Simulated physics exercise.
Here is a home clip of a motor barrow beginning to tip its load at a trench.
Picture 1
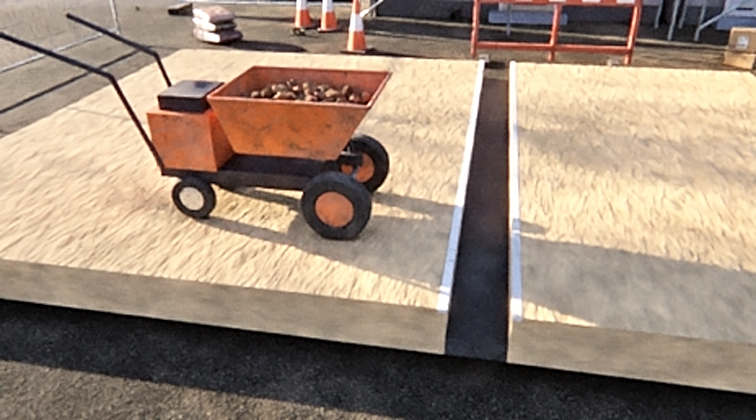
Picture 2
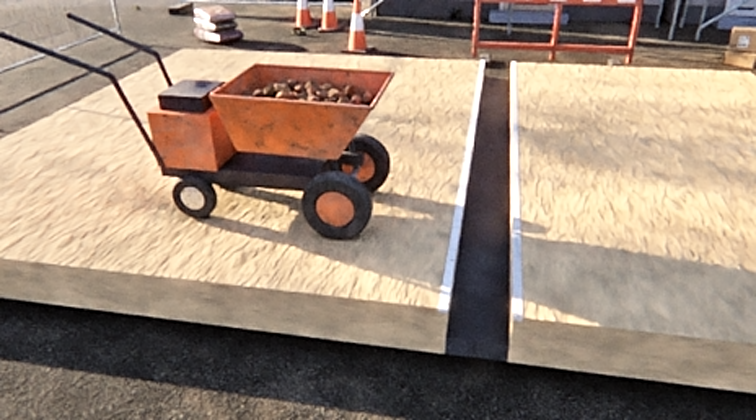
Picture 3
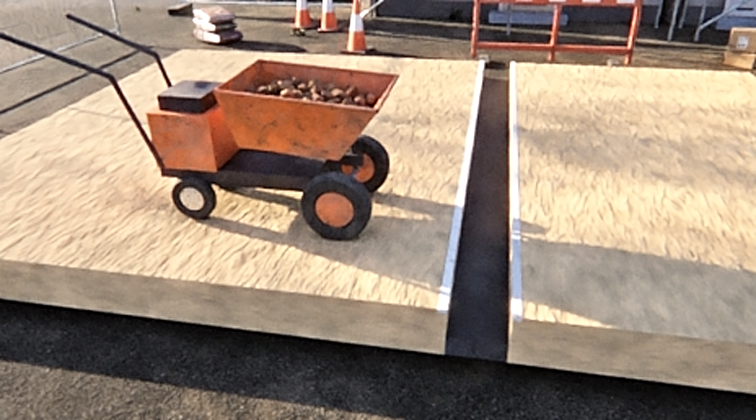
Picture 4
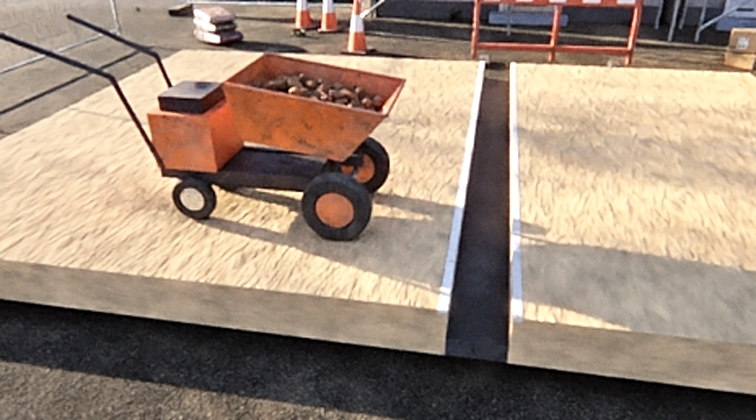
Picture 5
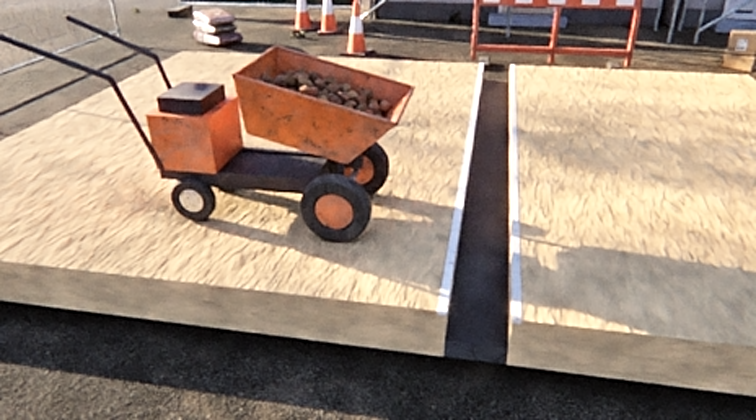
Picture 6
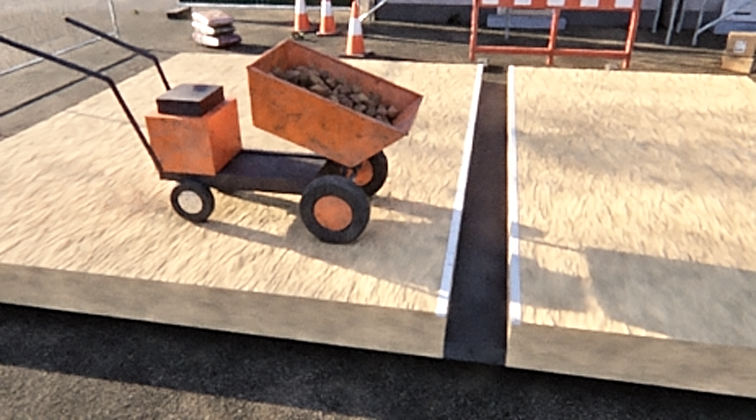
An orange motor barrow with black handles and a skip of brown clods stands on a pale, rough-topped platform in a sunlit yard, seen from slightly above and to the side. A dark, white-edged trench lies to its right, with orange cones and a barrier behind. The skip tilts gradually rightward, its back rising and front lip lowering, while the wheels stay put and the view barely shifts.
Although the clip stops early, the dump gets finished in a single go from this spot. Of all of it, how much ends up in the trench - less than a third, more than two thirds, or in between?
Honestly, the trench gets beyond two-thirds of the load.
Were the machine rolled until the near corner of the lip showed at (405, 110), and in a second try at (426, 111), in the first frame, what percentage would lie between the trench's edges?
60 % then 20 %.
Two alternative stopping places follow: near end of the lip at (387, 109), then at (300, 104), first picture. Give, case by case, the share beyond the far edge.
I'd expect close to 10 per cent and then close to 0 per cent.
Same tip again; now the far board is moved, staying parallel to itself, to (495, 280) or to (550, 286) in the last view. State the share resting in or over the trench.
Roughly 60 % first, 90 % second.
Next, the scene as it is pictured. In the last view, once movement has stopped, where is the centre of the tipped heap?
About pixel (480, 239).
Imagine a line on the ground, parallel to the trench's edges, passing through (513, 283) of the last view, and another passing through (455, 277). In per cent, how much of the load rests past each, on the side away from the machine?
Around 0 per cent for the first, and 70 per cent for the second.
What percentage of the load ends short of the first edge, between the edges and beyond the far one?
Out of a hundred: Short 5; between 75; beyond 0.
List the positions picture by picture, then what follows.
The first picture shows lip of the skip near (369, 108), level; top of the load near (291, 100), clay clods; first edge of the trench near (448, 272); far edge near (517, 279), the trench over half as wide as the skip, and about half as deep as wide.
The second picture shows lip of the skip near (372, 108), tipped barely; top of the load near (293, 99).
The third picture shows lip of the skip near (377, 111), tipped barely; top of the load near (286, 99).
The fourth picture shows lip of the skip near (386, 116), tipped a little; top of the load near (298, 99).
The fifth picture shows lip of the skip near (396, 124), tipped a little; top of the load near (290, 92).
The sixth picture shows lip of the skip near (406, 135), tipped clearly; top of the load near (301, 89); first edge of the trench near (447, 275); far edge near (515, 282).
Shortly afterwards, skip tipped steeply; the whole lot in the skip.
Next, skip tipped right over; the bulk in the skip; only a few short of the trench; a little in or heaped over the trench; only a few falling.
Some moments later, skip tipped right over; near a third in the skip; only a few short of the trench; near two thirds in or heaped over the trench; only a few beyond it.
In the end, skip tipped right over; near a quarter in the skip; a little short of the trench; the bulk in or heaped over the trench; only a few beyond it.
